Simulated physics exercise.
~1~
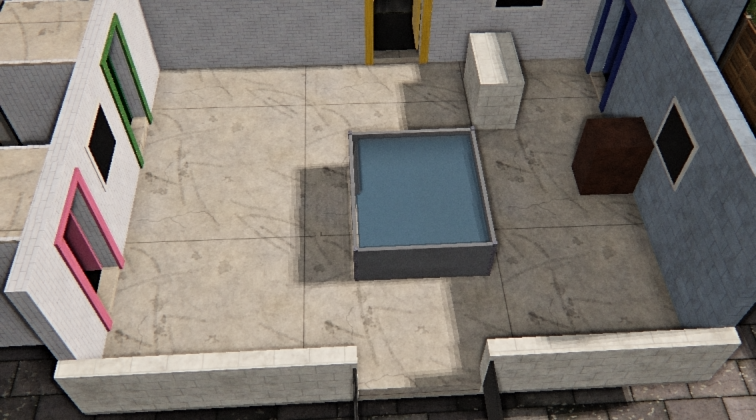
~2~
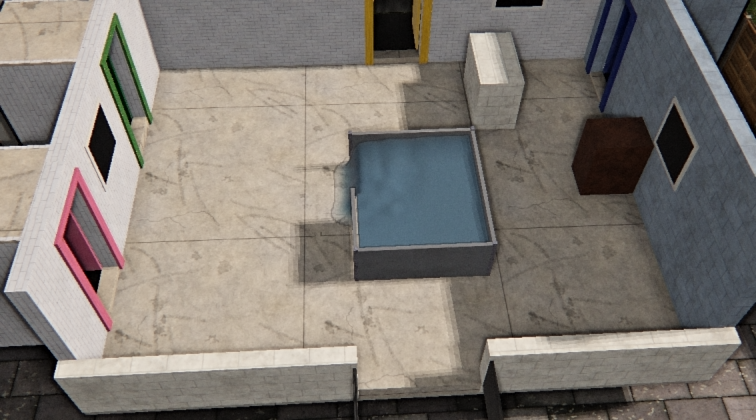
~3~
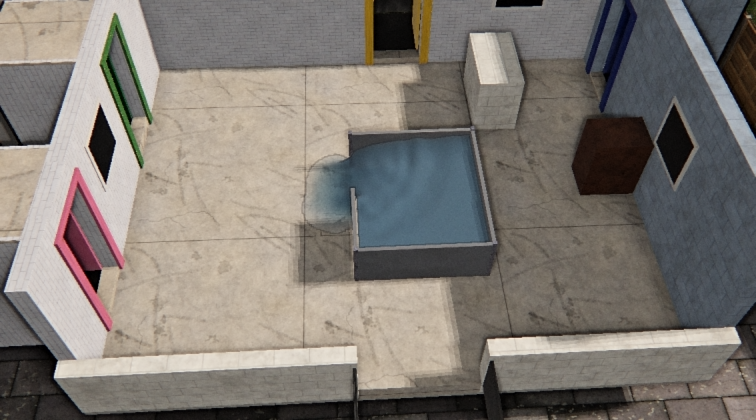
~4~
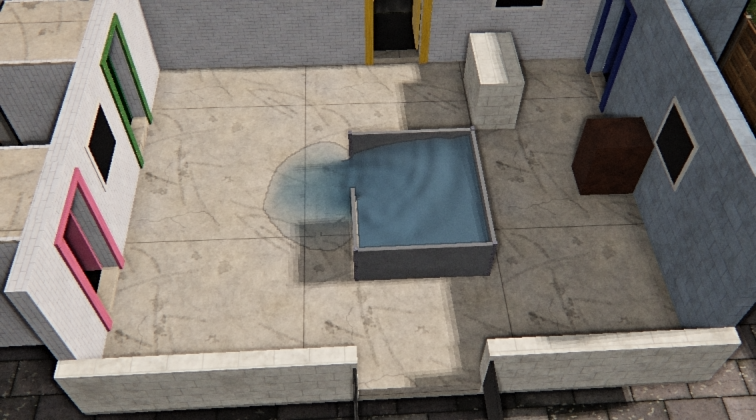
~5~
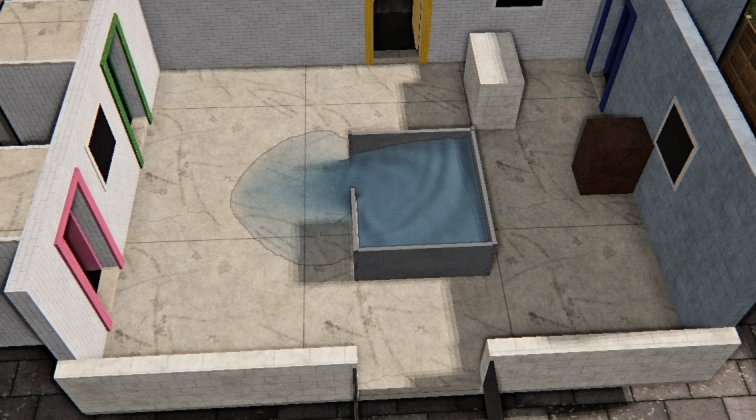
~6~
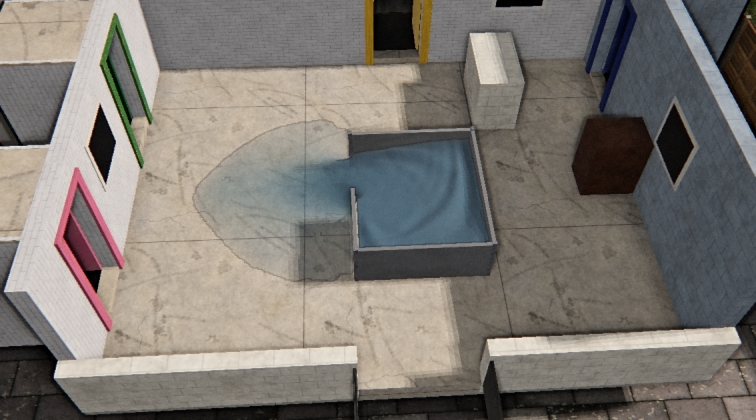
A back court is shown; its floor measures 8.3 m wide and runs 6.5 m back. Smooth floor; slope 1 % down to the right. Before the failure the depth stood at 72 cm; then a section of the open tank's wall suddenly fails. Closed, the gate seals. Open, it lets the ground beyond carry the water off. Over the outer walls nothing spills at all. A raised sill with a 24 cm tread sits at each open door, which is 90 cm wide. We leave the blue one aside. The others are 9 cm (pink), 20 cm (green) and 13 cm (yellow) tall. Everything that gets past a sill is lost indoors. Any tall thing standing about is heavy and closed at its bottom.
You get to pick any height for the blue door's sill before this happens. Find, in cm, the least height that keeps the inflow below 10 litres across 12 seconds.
The least height is about 6.5 cm.
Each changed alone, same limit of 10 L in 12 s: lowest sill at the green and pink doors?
You'd want about 21 centimetres at green and about 13.5 centimetres at pink.
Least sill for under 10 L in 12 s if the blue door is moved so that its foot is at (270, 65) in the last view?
Roughly 10.5 cm.
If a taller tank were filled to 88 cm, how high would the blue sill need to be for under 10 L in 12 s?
About 8.5 cm.
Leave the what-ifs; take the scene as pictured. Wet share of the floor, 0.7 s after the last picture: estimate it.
Near 25 per cent of the open floor.
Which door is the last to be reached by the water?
Door: Blue.
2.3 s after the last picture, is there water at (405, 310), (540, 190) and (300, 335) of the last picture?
So the three spots come out spared, spared, spared, in that order.
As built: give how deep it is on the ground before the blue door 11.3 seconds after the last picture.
About 7.5 centimetres deep.
Then, 0.7 s after the last picture water covers 25 % of the floor, deepest (38 cm) near (343, 185); it has not reached the blue door.
Then, 2.3 s after the last picture water covers 35 % of the floor, deepest (33 cm) near (157, 88); it has not reached the blue door.
Then, 11.3 s after the last picture water covers 95 % of the floor, deepest (12 cm) near (635, 199); 8 cm at the blue door, 15 litres in over its 6 cm sill.
At the blue door as built, the water peaked near 8 cm, 7.7 s after the last picture.
With a sill of 5.5 cm, 20 litres would have come in within the 12 s; with 7.5 cm, 5 litres. So under 10 litres takes about 6.5 cm.
